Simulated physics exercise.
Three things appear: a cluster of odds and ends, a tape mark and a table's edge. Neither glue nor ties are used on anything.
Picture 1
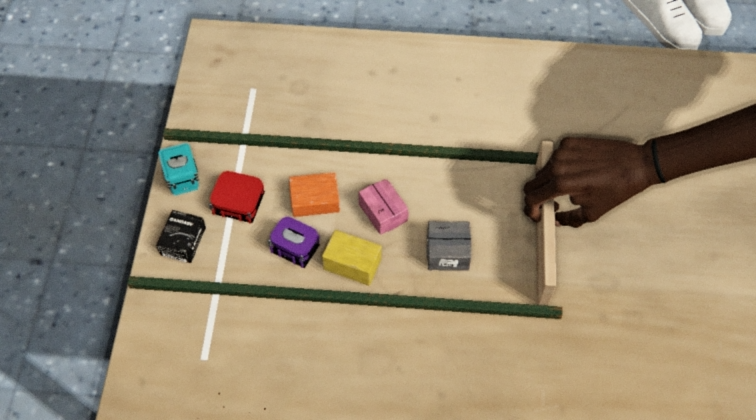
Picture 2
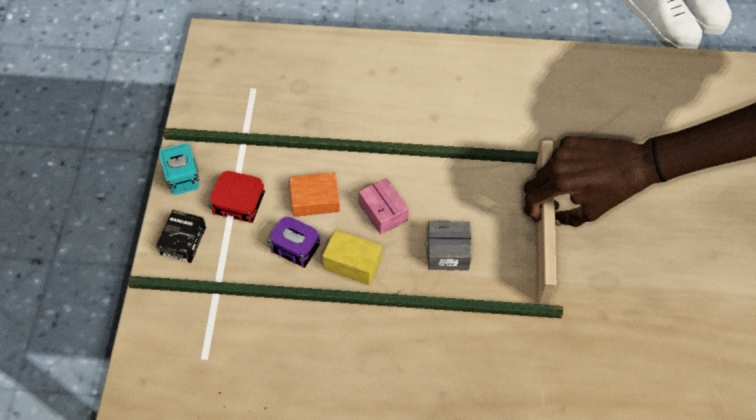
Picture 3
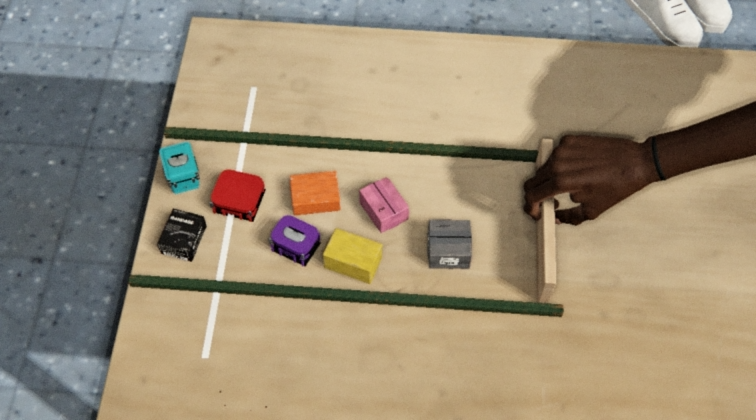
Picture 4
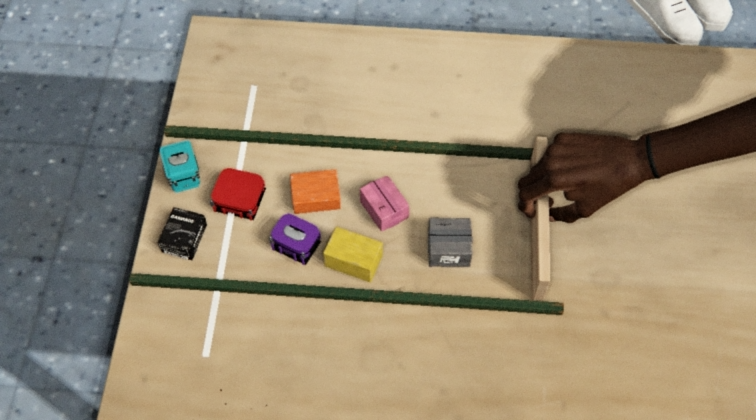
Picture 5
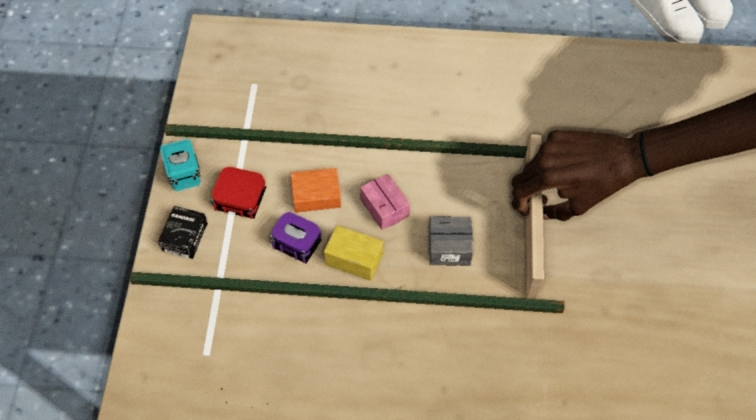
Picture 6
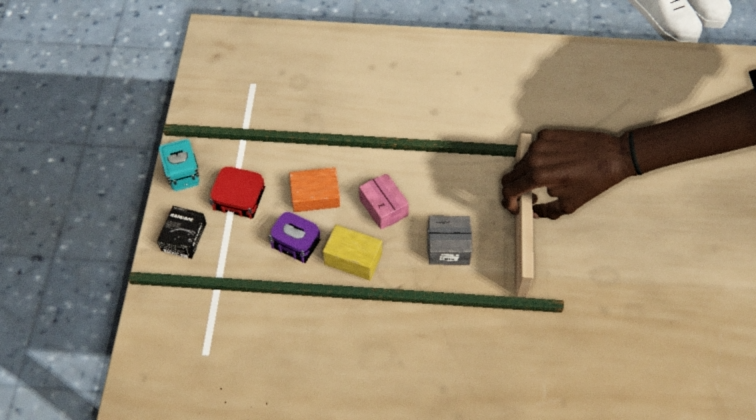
A dark-skinned hand sliding an upright wooden board slightly left between green rails, while the colourful small boxes ahead stay still.
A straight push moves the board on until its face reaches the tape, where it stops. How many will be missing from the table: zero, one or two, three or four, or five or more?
Count off: Three up to four.
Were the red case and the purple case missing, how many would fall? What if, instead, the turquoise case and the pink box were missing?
The first try gives 1, the second gives 1.
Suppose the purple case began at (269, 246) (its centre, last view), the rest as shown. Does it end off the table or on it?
From there it topples down.
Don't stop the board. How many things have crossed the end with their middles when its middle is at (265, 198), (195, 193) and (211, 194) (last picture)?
1; 5; 3.
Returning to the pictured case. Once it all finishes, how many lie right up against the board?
The count is 2.
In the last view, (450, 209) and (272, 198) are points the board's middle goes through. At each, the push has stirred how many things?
I count 1 first and 8 after.
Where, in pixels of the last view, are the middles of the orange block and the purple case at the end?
First object: (180, 176); second object: (168, 210).
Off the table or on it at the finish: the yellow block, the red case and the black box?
Looking at each: The yellow block never drops; the red case does drop; the black box does drop.
Soon after, none off yet; turquoise case at rest near (180, 166); black box at rest near (182, 232); red case at rest near (238, 193).
Then, none off yet; turquoise case at rest near (180, 166); black box at rest near (182, 232); red case at rest near (238, 192).
Further on, none off yet; turquoise case moved about its own width near (148, 159); black box moving near (172, 231); red case moved about its own width near (180, 186).
At rest, the number that fall off is three or four; fallen, red case, black box and turquoise case.
